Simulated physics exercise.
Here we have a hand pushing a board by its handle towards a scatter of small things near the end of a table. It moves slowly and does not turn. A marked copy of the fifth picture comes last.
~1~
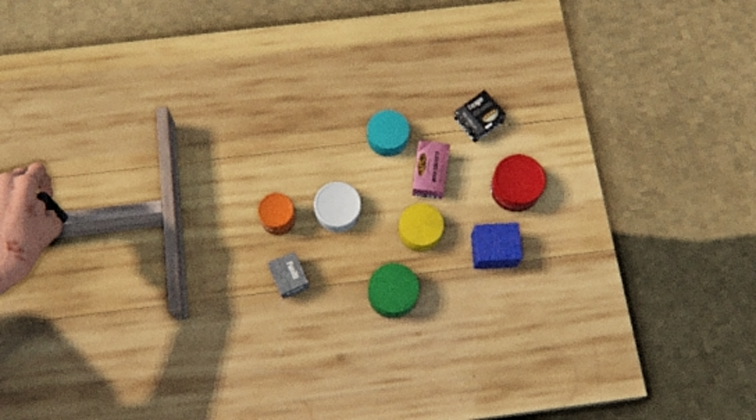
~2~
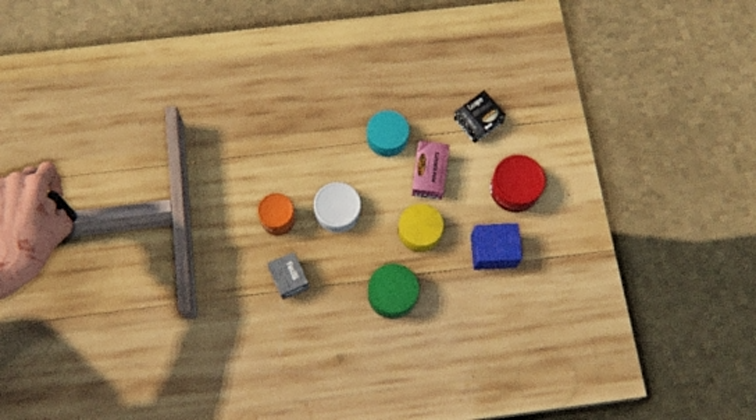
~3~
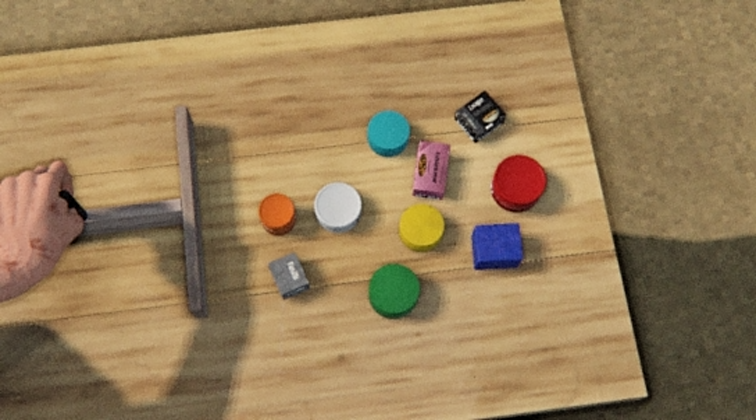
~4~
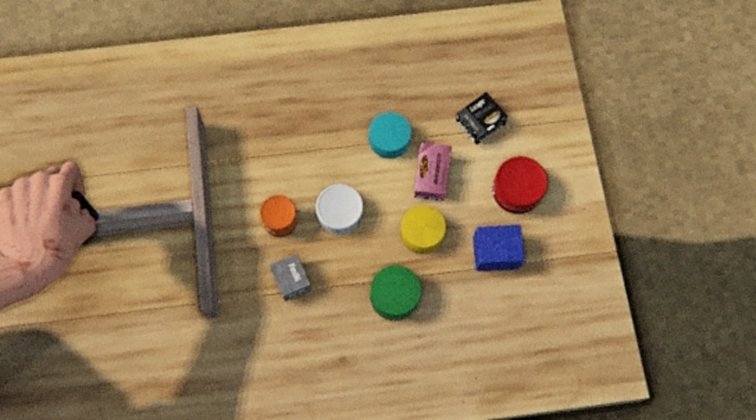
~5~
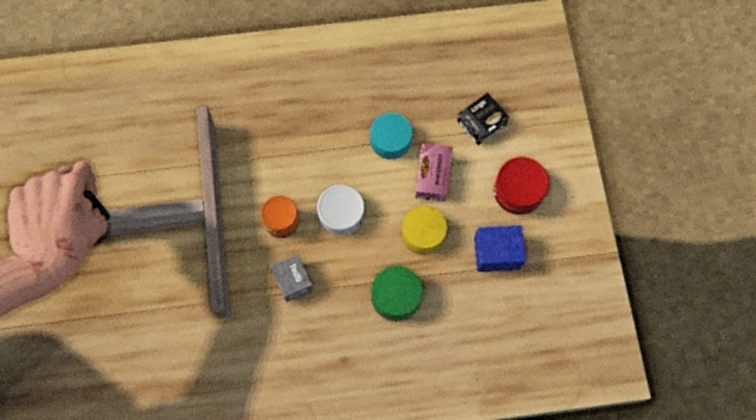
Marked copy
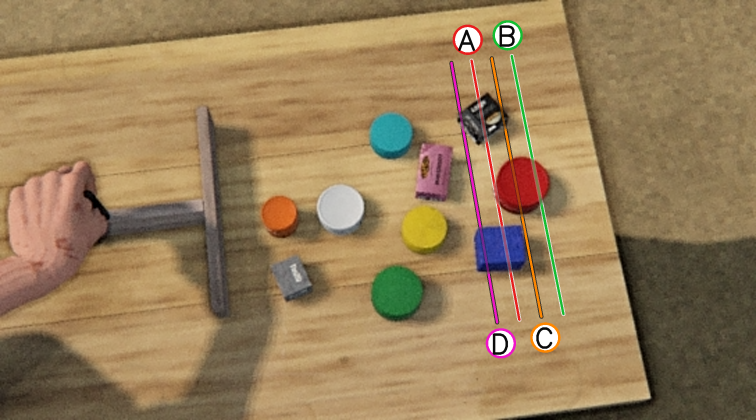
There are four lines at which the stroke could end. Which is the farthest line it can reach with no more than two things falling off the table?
Stop at B.
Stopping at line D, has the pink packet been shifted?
By then, yes.
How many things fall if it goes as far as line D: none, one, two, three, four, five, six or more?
By then, none.
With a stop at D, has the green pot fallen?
By then, no.
On the marked copy, A at (494, 184); B at (536, 179); C at (515, 181); D at (473, 187).
Following B. Soon after the start, board (330, 190); green pot (402, 295); grey packet (361, 271).
Later, board (447, 176); red jar (551, 188); pink packet (507, 138).
In the end, board (538, 165); red jar over the edge; pink packet over the edge; two fallen.
As for the rest, A is within the limit but short; C is within the limit but short; D is within the limit but short.
